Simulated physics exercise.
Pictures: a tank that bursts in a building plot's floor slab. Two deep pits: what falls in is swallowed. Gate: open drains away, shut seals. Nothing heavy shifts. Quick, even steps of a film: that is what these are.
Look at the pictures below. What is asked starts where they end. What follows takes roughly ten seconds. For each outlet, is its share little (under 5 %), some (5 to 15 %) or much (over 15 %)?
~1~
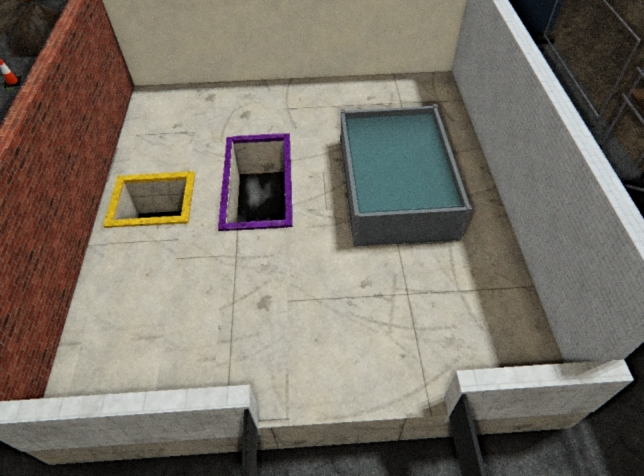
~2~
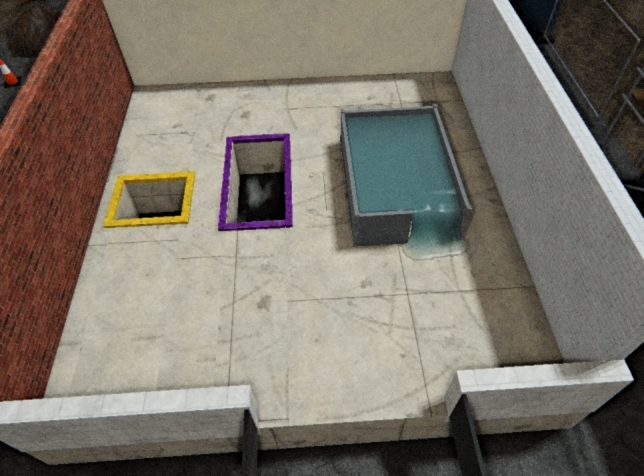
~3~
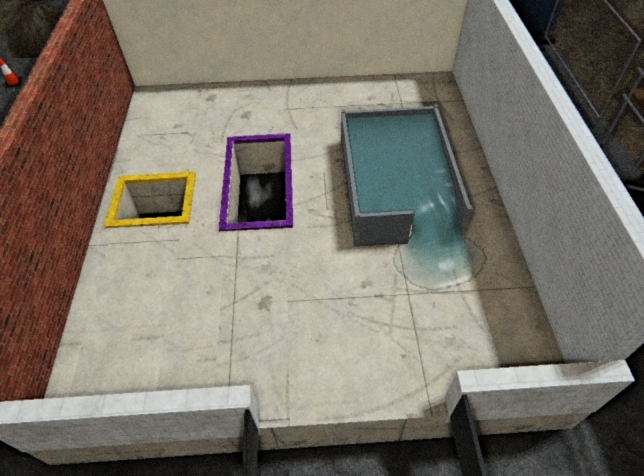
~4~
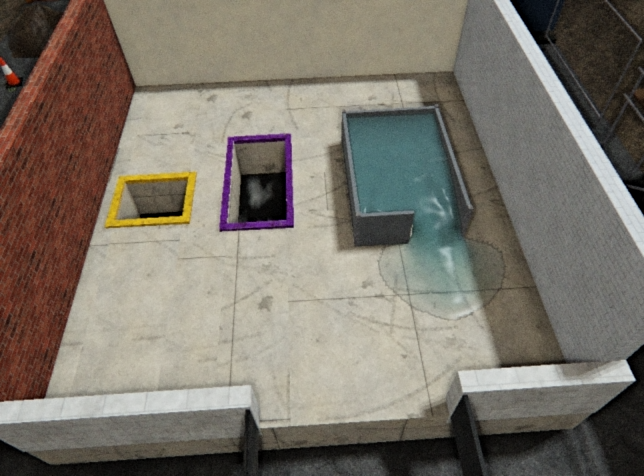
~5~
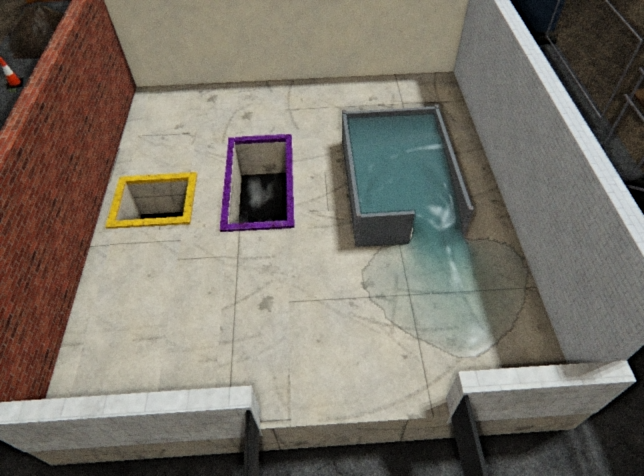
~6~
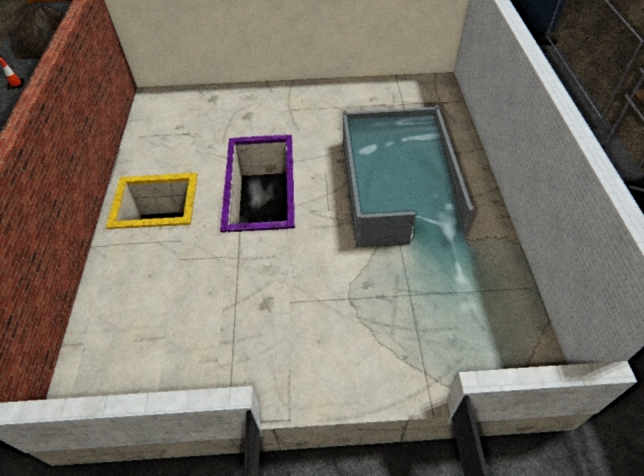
Shares: The gate gets much; the purple pit gets little; the yellow pit gets little.
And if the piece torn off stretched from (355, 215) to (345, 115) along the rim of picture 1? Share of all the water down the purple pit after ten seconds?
The purple pit gets 45 per cent.
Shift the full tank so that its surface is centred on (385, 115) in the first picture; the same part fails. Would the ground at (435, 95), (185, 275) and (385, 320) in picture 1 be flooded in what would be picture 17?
Going through the three spots, I'd say high and dry, high and dry, swamped.
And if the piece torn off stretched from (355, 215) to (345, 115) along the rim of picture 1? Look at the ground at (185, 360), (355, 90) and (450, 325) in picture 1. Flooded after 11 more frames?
Listed in order, they come out sitting in a pool, without a puddle and without a puddle.
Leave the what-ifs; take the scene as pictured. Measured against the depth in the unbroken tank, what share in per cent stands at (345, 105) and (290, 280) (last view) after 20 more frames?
Taking them in turn: 0 in a hundred, then 0 in a hundred.
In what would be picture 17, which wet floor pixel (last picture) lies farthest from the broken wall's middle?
Somewhere near (291, 407).
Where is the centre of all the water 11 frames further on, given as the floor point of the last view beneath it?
Close to (424, 235).
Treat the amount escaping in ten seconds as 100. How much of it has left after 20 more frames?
Around 40 %.
A moment on, water covers 15 % of the floor; the gate 1 %, the purple pit 0 %, the yellow pit 0 %.
Next, water covers 20 % of the floor; the gate 6 %, the purple pit 0 %, the yellow pit 0 %.
Then, water covers 20 % of the floor; the gate 15 %, the purple pit 0 %, the yellow pit 0 %.
Later, water covers 40 % of the floor; the gate 27 %, the purple pit 0 %, the yellow pit 0 %.
In the end, water covers 55 % of the floor; the gate 38 %, the purple pit 0 %, the yellow pit 0 %.
